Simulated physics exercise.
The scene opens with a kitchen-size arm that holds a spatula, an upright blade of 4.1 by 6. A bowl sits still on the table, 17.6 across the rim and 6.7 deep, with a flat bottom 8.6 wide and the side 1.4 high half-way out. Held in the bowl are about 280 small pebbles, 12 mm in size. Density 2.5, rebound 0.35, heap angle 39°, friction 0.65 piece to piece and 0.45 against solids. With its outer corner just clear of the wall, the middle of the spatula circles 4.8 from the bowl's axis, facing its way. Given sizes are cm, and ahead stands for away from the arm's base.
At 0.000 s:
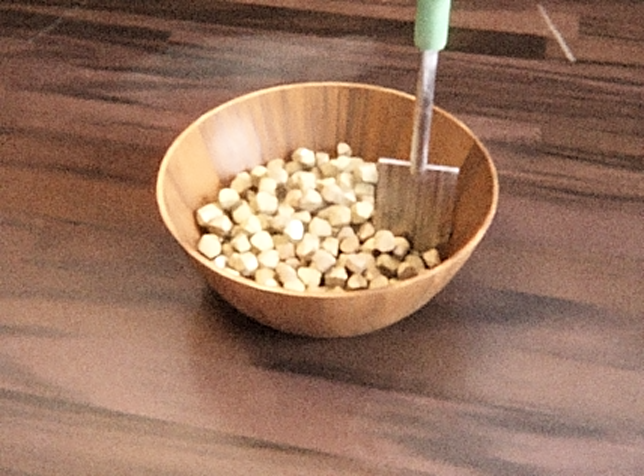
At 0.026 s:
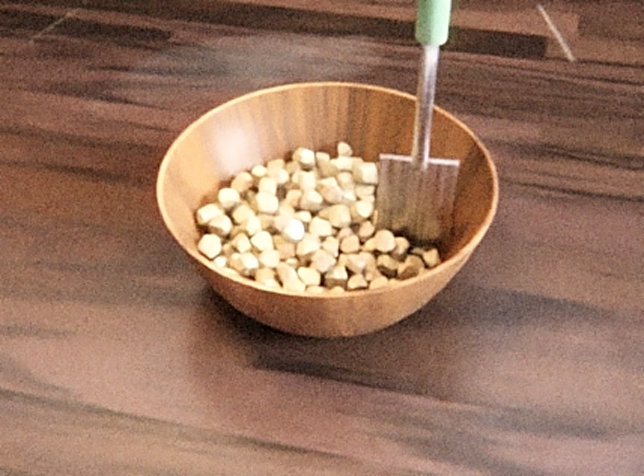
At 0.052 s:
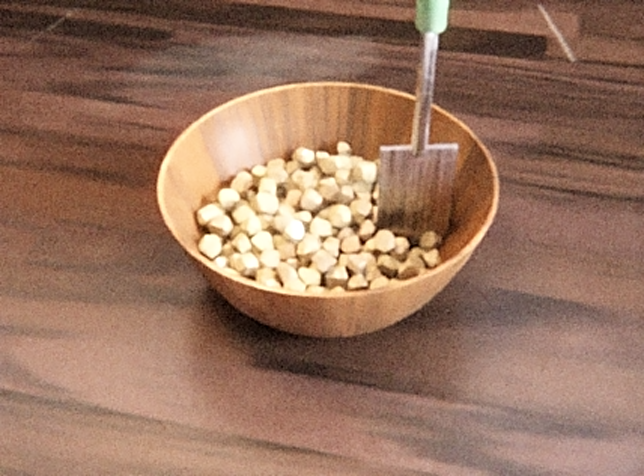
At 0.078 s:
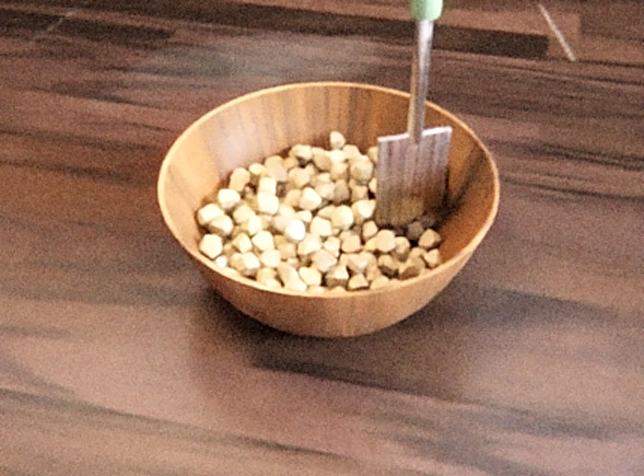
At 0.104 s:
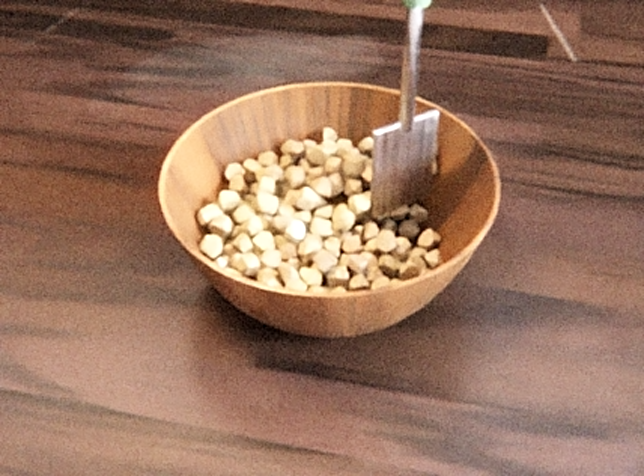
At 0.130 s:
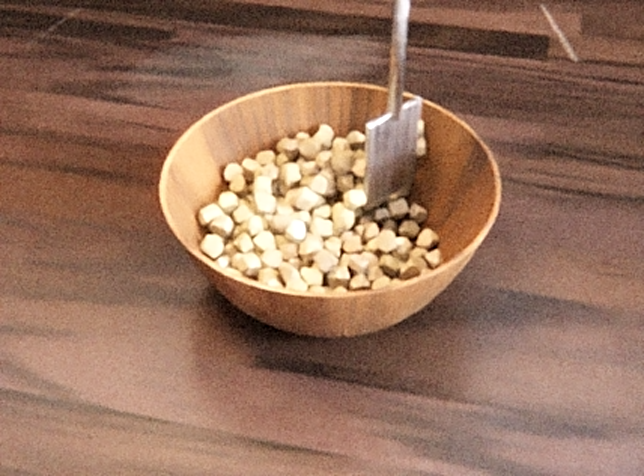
The clip opens on a wooden bowl of small pale pebbles on a dark wood-grain table, with a green-handled metal spatula upright inside at the right. The spatula sweeps along the inner wall toward the back, then slightly left, turning as it pushes pebbles into a higher pile there while the bowl stays still.
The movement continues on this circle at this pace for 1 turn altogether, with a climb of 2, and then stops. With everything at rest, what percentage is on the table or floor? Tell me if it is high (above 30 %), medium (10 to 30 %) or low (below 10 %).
It is low, below 10 %.
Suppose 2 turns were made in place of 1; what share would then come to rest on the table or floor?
I'd reckon near 20 per cent.
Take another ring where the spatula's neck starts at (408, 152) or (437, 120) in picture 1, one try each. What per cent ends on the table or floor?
Close to 5 per cent for the first and close to 0 per cent for the second.
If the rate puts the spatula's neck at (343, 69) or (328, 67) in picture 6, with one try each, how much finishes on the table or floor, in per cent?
So, roughly 20 percent the first time and 20 percent the second.
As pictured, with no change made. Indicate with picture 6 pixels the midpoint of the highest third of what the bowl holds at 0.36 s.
(233, 217), roughly.
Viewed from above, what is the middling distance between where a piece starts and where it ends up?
My guess is close to 2 centimetres.
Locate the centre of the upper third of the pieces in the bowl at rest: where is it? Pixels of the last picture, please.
(368, 230).
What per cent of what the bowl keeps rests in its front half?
Some 55 per cent.
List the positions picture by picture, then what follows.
The spatula neck at (420, 141), 0° round; upper third of the load around (317, 217), from x 205 to 445, top at y 150; 277 in the bowl, in the first picture.
The spatula neck at (422, 135), 4° round; upper third of the load around (317, 217), from x 205 to 445, top at y 150, in the second picture.
The spatula neck at (421, 123), 16° round; upper third of the load around (316, 212), from x 205 to 445, top at y 150, in the third picture.
The spatula neck at (417, 110), 29° round; upper third of the load around (314, 200), from x 210 to 440, top at y 140, in the fourth picture.
The spatula neck at (408, 98), 42° round; upper third of the load around (313, 189), from x 210 to 435, top at y 135, in the fifth picture.
The spatula neck at (396, 88), 55° round; upper third of the load around (310, 186), from x 210 to 435, top at y 130; 277 in the bowl, in the sixth picture.
After 0.36 s, 173° round, highest piece 9 above the table; 273 in the bowl, 4 in flight or on the tool.
After 0.60 s, 291° round, highest piece 8 above the table; 262 in the bowl, 15 on the table or floor.
After 0.91 s, 0° round, highest piece 6 above the table; 259 in the bowl, 18 on the table or floor.
After 1.61 s, 0° round, highest piece 6 above the table; 259 in the bowl, 18 on the table or floor.
In the end, 259 in the bowl, 18 on the table or floor. That is 6 % on the table or floor.
